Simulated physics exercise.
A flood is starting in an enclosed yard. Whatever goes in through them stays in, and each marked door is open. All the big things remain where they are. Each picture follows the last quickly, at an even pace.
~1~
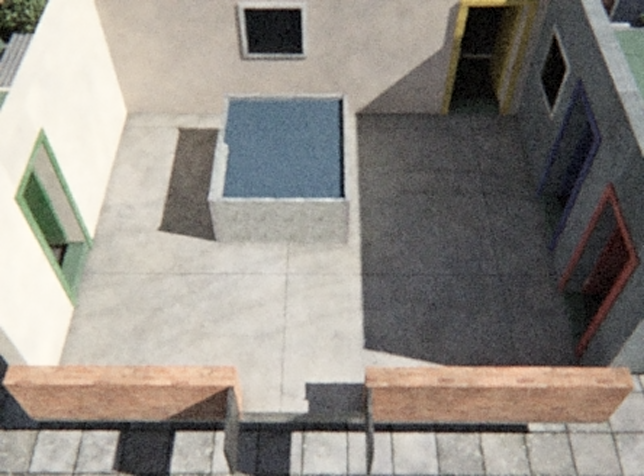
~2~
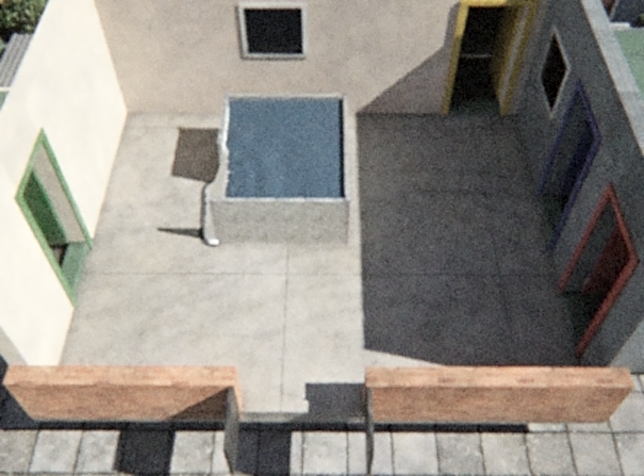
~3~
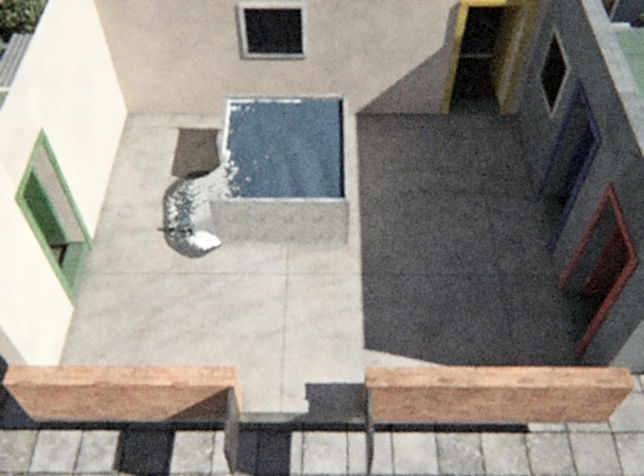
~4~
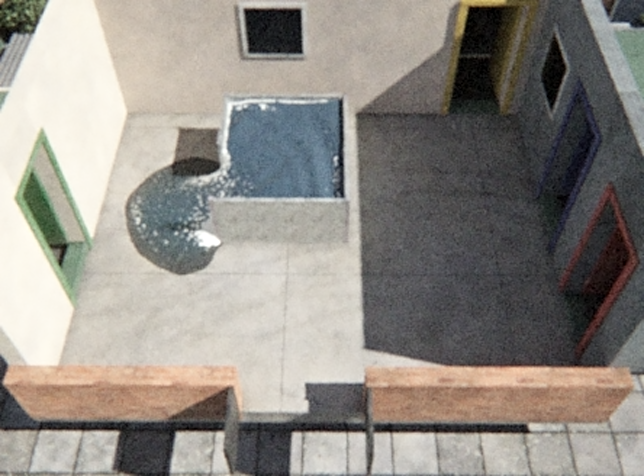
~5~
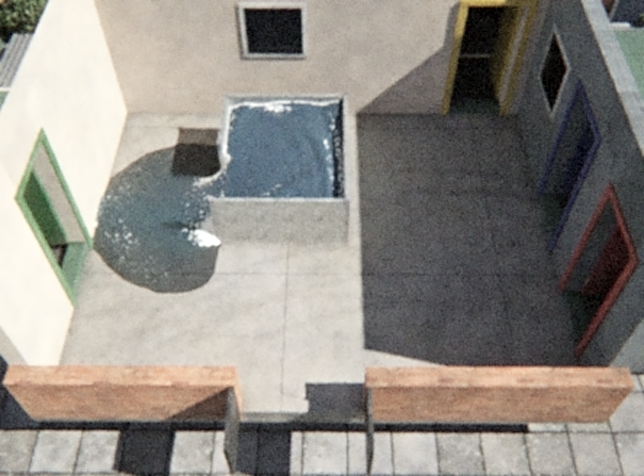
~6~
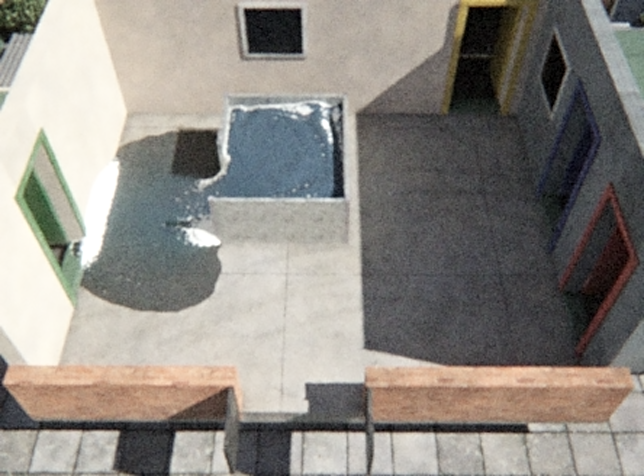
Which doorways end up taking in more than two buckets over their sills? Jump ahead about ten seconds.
The green door takes in more than two, the yellow door takes in two or fewer, the red door takes in more than two, the blue door takes in two or fewer.
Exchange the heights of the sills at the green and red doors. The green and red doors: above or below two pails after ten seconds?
Lab note: Green door crosses the line; red door doesn't reach it.
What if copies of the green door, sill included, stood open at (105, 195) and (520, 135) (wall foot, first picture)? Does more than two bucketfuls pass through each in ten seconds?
As listed, these two doors: Breaks the limit, remains within bounds.
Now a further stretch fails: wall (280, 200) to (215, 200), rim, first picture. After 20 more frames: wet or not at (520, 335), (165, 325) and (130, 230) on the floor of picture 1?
Spot one ends up deluged, spot two deluged, spot three deluged.
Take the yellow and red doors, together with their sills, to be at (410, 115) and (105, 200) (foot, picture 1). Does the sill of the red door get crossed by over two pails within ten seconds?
I reckon the red door tops it.
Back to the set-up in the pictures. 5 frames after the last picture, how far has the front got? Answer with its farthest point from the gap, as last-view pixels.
The farthest wet spot is near (52, 392).
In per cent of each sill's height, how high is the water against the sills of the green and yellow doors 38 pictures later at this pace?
I'd say around 80 and 70 in a hundred.
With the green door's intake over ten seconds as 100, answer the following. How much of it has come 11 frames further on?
Near 65 %, I'd say.
A moment on, water covers 20 % of the floor; the green door over two buckets in, the yellow door not reached, the red door not reached, the blue door not reached.
Next, water covers 30 % of the floor; the green door far over two buckets in, the yellow door not reached, the red door not reached, the blue door not reached.
Then, water covers 60 % of the floor; the green door far over two buckets in, the yellow door not reached, the red door not reached, the blue door not reached.
Later, water covers 95 % of the floor; the green door far over two buckets in, the yellow door wet at the sill, nothing in, the red door over two buckets in, the blue door wet at the sill, nothing in.
In the end, water covers 100 % of the floor; the green door far over two buckets in, the yellow door under two buckets in, the red door far over two buckets in, the blue door wet at the sill, nothing in.
